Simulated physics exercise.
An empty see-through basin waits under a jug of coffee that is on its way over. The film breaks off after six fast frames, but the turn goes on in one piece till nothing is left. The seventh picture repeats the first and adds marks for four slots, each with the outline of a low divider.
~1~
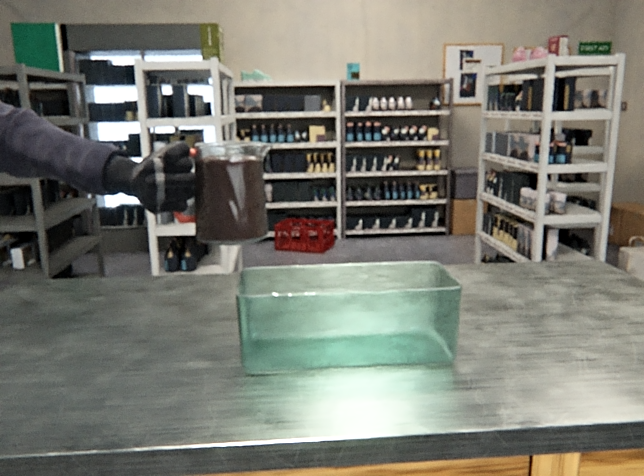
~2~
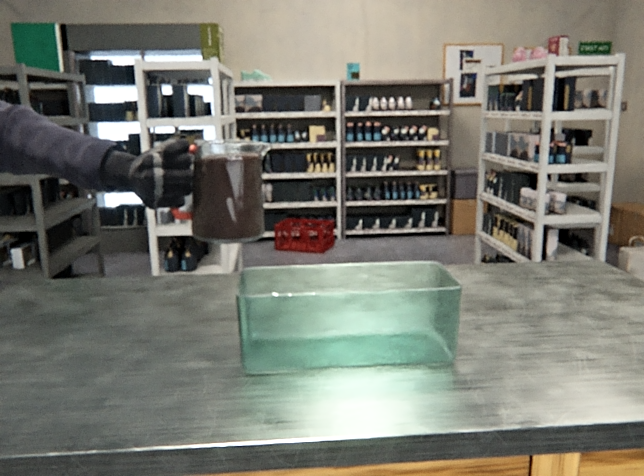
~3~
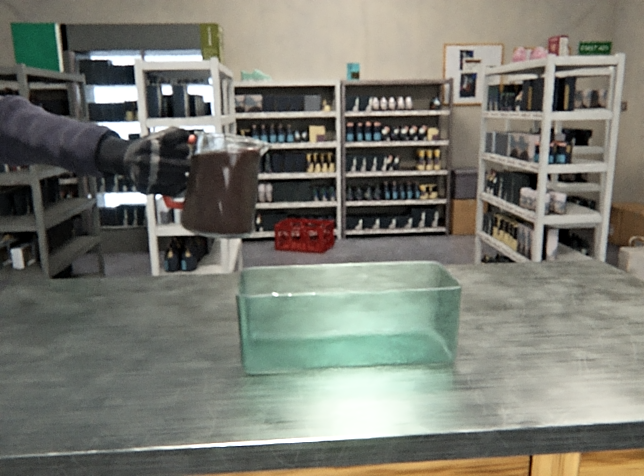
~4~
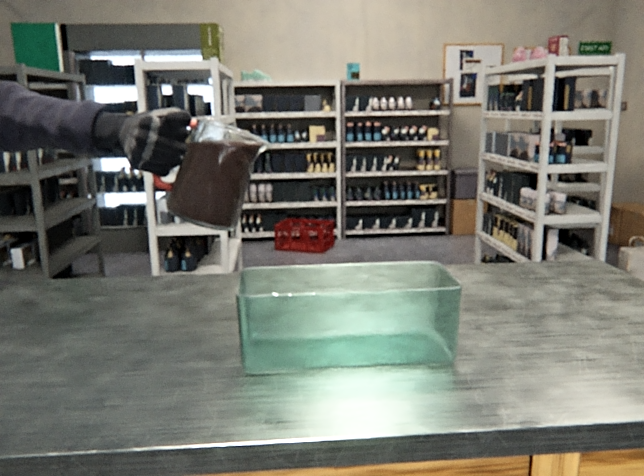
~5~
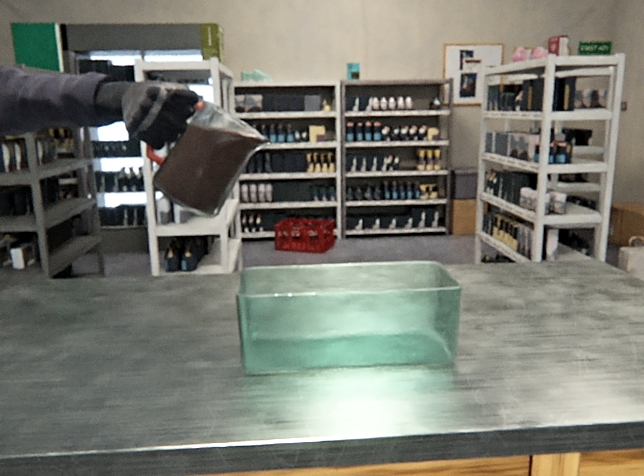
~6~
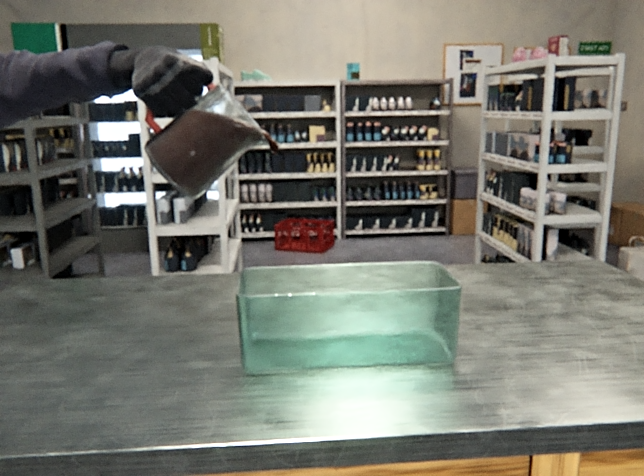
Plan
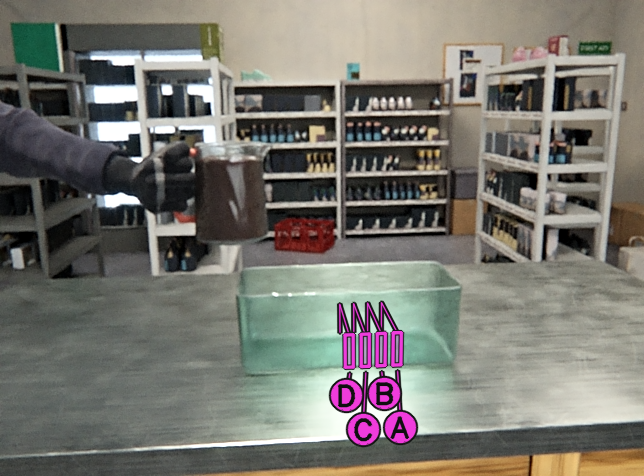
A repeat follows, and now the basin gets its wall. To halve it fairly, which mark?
Choose B.
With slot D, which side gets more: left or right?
More ends on the right.
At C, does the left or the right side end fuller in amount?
The right one.
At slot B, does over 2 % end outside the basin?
Yes.
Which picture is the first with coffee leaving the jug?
Picture 6.
On the marked copy, A at (397, 371); B at (381, 371); C at (365, 372); D at (349, 373).
With A, about 72 % ends left of the wall and 17 % right of it; 12 % is lost outside.
With B, about 48 % ends left of the wall and 44 % right of it; 8 % is lost outside.
With C, about 21 % ends left of the wall and 71 % right of it; 8 % is lost outside.
With D, about 14 % ends left of the wall and 78 % right of it; 9 % is lost outside.
